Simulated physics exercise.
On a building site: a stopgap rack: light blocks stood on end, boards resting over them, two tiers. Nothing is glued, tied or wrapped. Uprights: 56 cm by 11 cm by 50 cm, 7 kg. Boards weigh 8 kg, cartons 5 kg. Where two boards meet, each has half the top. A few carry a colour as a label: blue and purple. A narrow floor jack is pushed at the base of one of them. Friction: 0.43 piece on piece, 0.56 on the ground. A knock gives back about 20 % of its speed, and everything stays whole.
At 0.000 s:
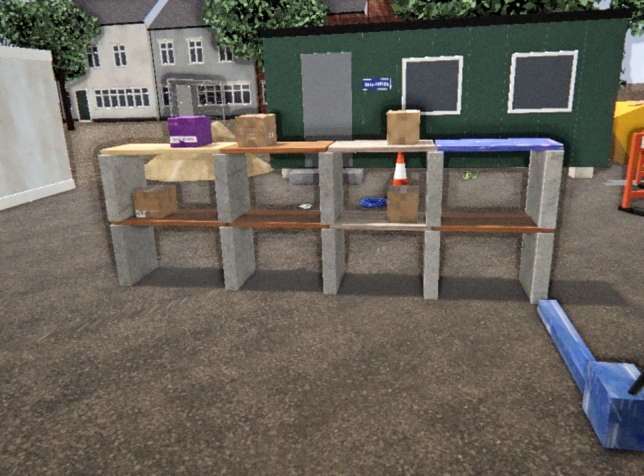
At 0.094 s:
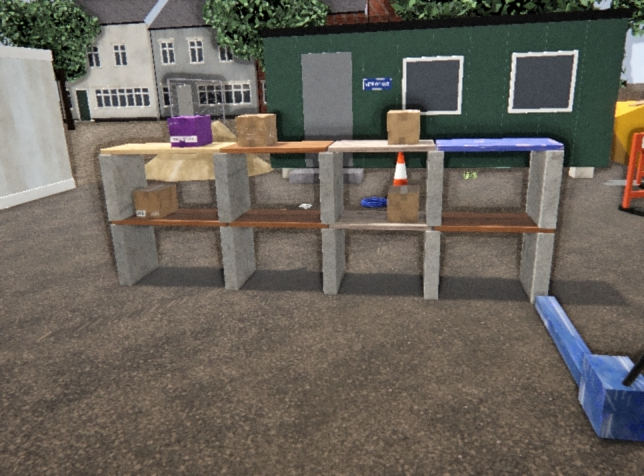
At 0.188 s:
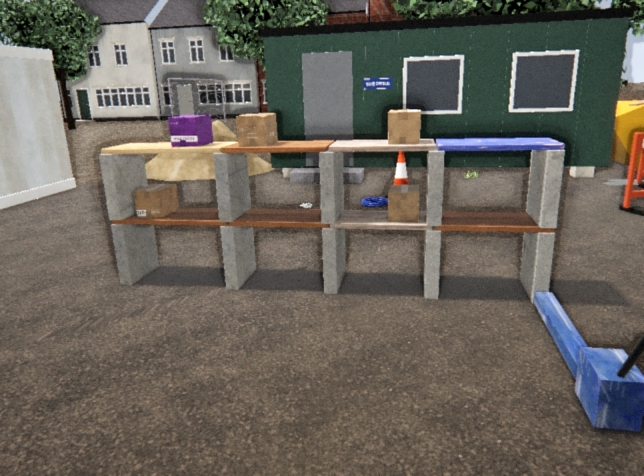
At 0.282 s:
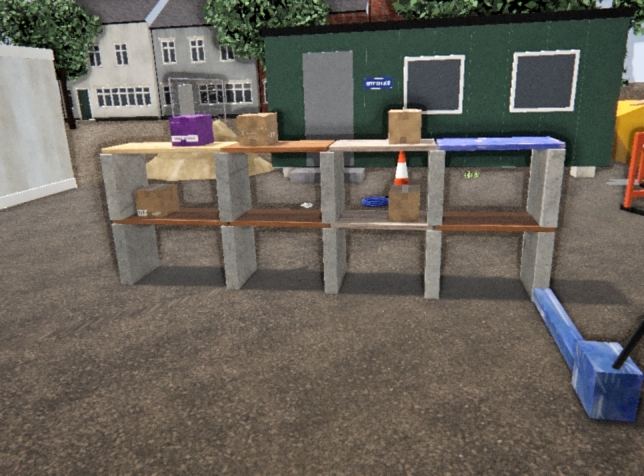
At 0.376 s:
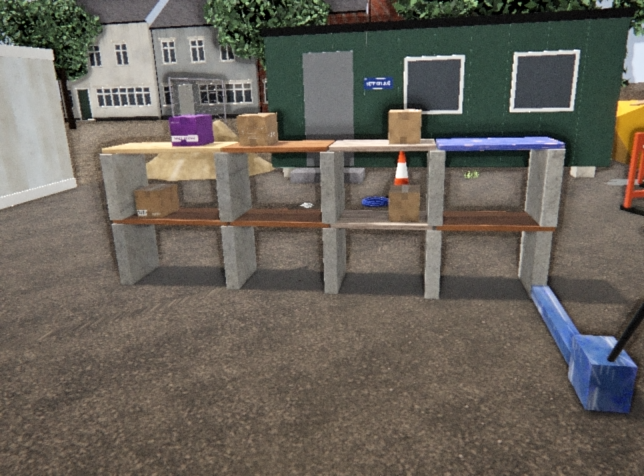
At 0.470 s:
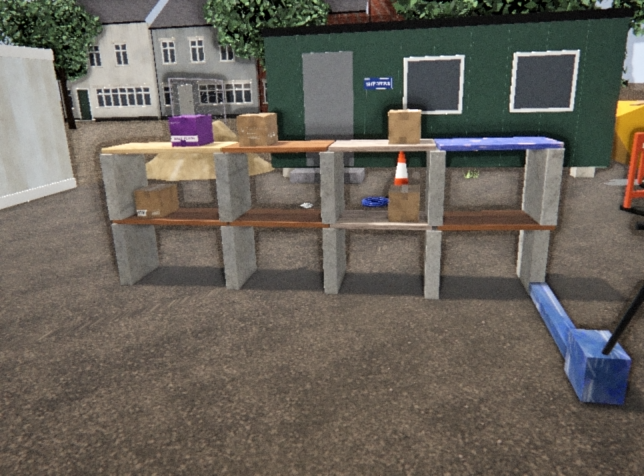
A blue floor jack slides in from the lower right toward the base of the rightmost upright block of a two-tier rack, reaching beneath it, while the boards, purple carton and brown boxes show little or no visible movement.
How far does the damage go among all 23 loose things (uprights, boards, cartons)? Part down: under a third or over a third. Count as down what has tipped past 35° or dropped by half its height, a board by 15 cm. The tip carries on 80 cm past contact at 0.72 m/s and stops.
Ending down: Less than a third.
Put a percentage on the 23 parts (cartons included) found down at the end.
Roughly 0 per cent of them.
After 0.74 s, none of the 23 pieces down, 4 disturbed; blue board 10 cm from its place.
After 1.18 s, none of the 23 pieces down, 4 disturbed; blue board 26 cm from its place.
In the end (2.4 s), none of the 23 pieces down, 5 disturbed; blue board 36 cm from its place; purple carton unmoved. That is 0 per cent. From the last view, middles, blue board near (490, 139), purple carton near (192, 131).
